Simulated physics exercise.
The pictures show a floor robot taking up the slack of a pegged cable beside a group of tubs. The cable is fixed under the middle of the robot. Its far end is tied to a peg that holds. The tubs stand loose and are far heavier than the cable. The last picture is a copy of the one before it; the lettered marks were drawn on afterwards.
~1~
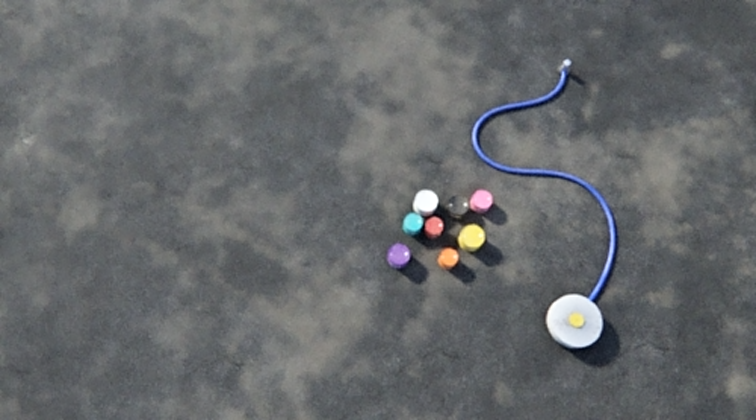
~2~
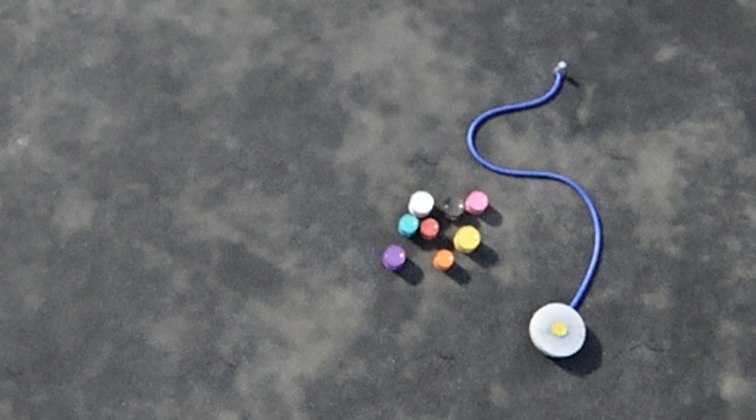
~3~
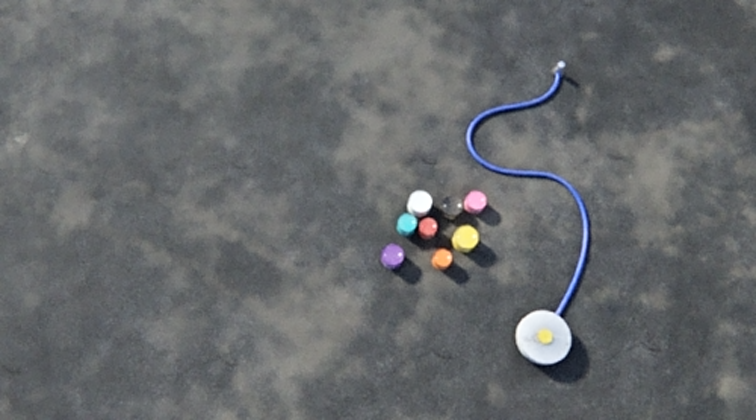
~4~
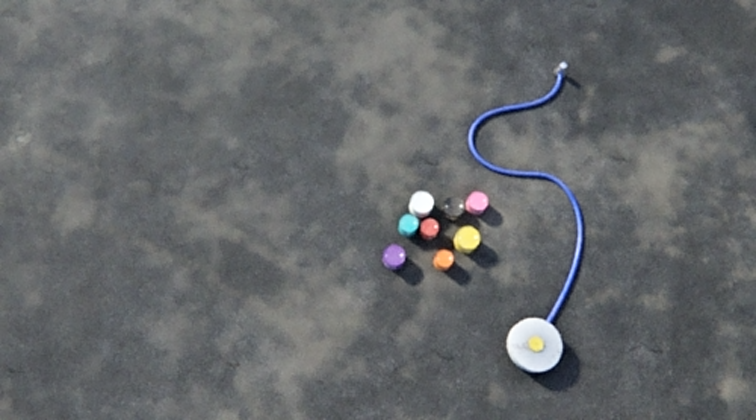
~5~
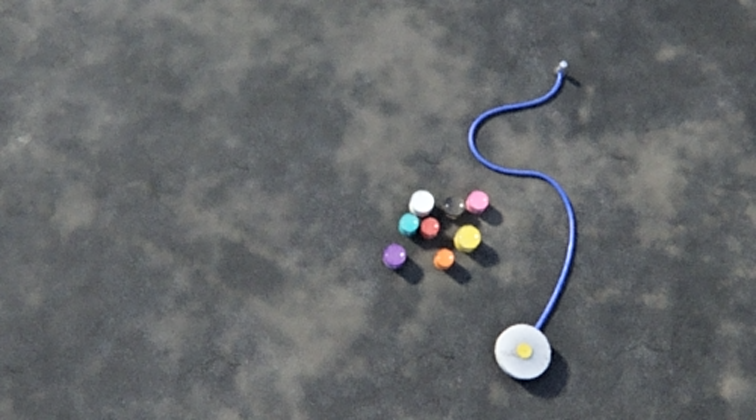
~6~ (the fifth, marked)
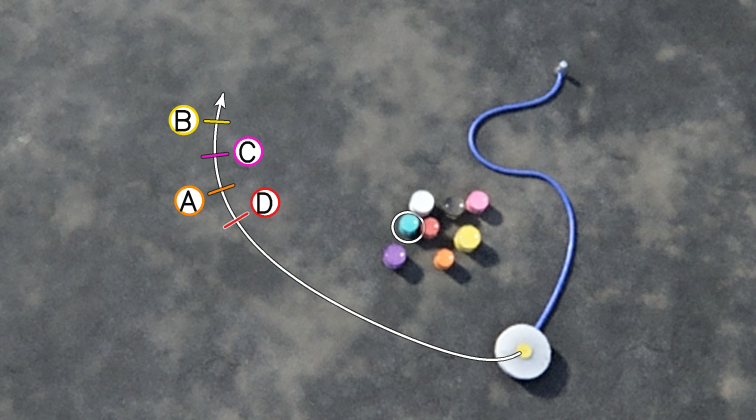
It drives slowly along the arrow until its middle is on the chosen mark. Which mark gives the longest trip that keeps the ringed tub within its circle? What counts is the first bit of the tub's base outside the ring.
Up to mark D.
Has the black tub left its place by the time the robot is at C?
Yes.
On the marked copy, A at (221, 190); B at (217, 122); C at (215, 155); D at (236, 220); the ring at (408, 227); the route from (520, 353) via (290, 274) to (223, 94).
Following D. Soon after the start, robot (406, 336); turquoise tub (409, 225).
Later, robot (302, 282); turquoise tub (409, 225).
In the end, robot (234, 217); red tub (421, 212); white tub (418, 194); turquoise tub (407, 223); black tub (451, 201); orange tub (424, 228); yellow tub (440, 218); pink tub (470, 196); purple tub (388, 228); the turquoise tub is still in its ring.
As for the rest, A drags the ringed tub to (391, 210); B drags the ringed tub to (375, 176); C drags the ringed tub to (382, 192).
